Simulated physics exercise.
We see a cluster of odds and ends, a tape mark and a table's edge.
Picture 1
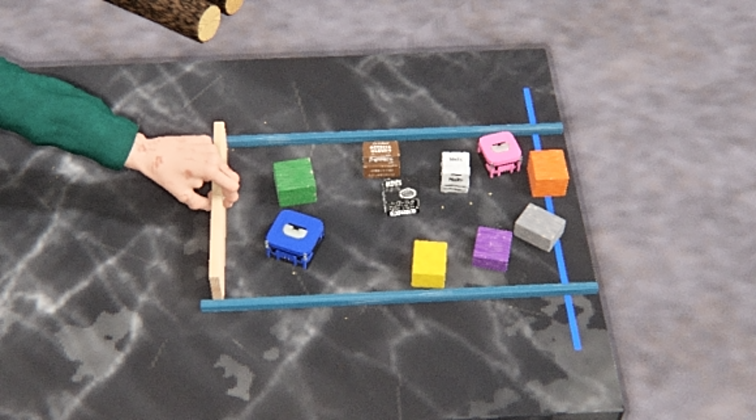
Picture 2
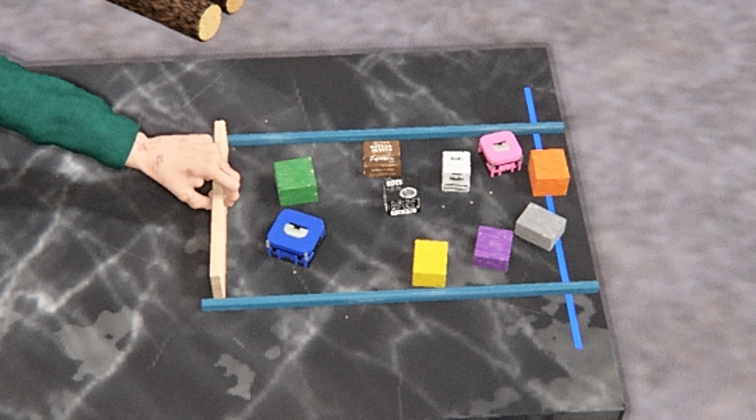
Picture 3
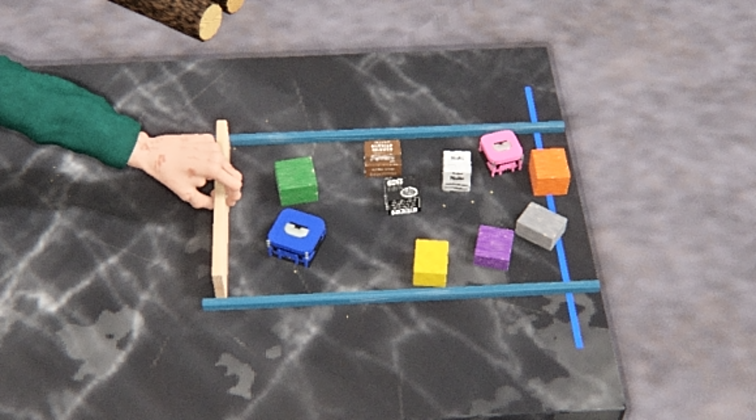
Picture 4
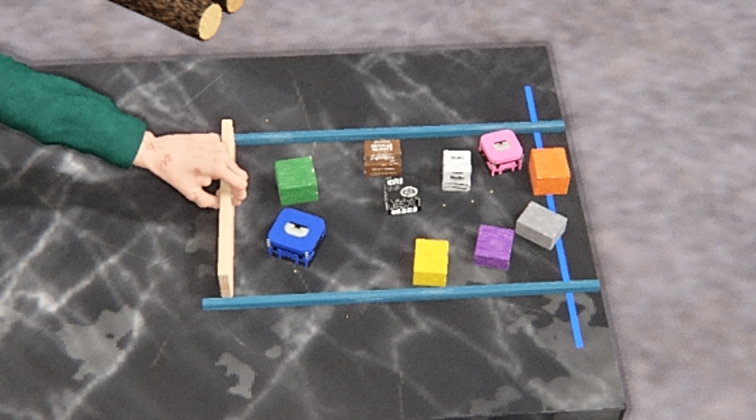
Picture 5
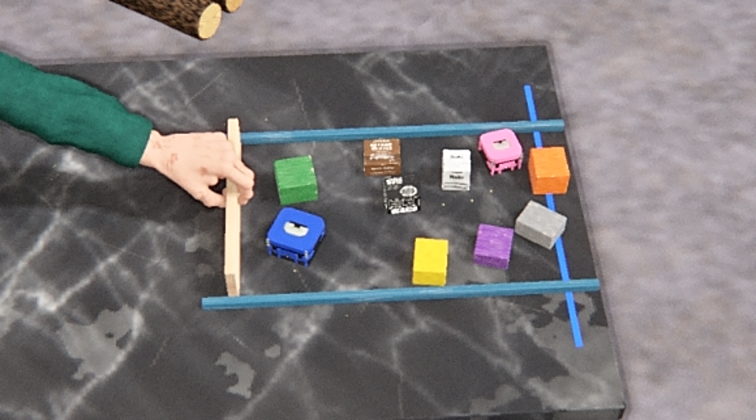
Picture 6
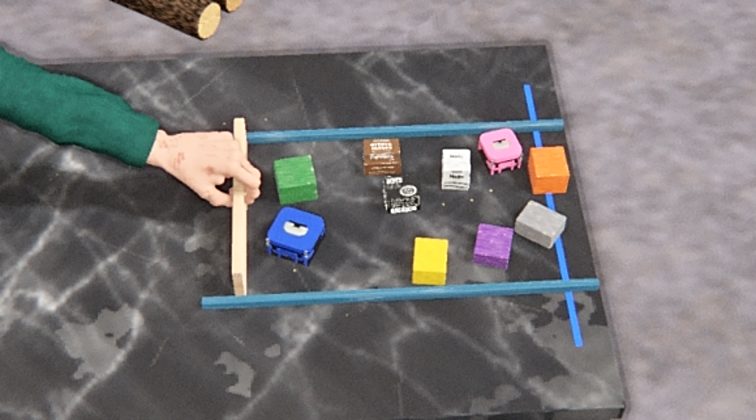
A hand slowly slides an upright wooden board rightward toward colorful blocks that stay still.
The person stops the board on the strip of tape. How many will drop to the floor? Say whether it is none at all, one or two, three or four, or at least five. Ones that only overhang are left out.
Falling ones: Five or beyond.
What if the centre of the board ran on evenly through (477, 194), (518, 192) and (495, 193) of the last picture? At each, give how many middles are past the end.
Place by place, 0, 3 and 0.
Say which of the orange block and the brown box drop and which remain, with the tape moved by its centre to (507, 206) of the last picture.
Orange block: Over the edge. Brown box: Still there.
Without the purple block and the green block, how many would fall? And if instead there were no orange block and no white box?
Count of fallen: 4 / 4.
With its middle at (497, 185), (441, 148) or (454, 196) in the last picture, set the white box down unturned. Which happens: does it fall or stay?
In order, the white box leaves the top; leaves the top; leaves the top.
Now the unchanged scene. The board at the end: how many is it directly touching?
The count in contact is 4.
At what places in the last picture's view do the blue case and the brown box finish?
The blue case ends at (579, 218) and the brown box at (556, 139).
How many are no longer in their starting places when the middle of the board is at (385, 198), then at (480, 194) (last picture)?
By then 5, and 10.
Soon after, none off yet; orange block at rest near (548, 170); grey block at rest near (540, 225); pink case at rest near (500, 152).
After that, none off yet; orange block at rest near (555, 170); grey block at rest near (540, 225); pink case displaced about its own width near (524, 144).
In the end, the number that fall off is five or more; gone, black box, white box, purple block, pink case, grey block and orange block.
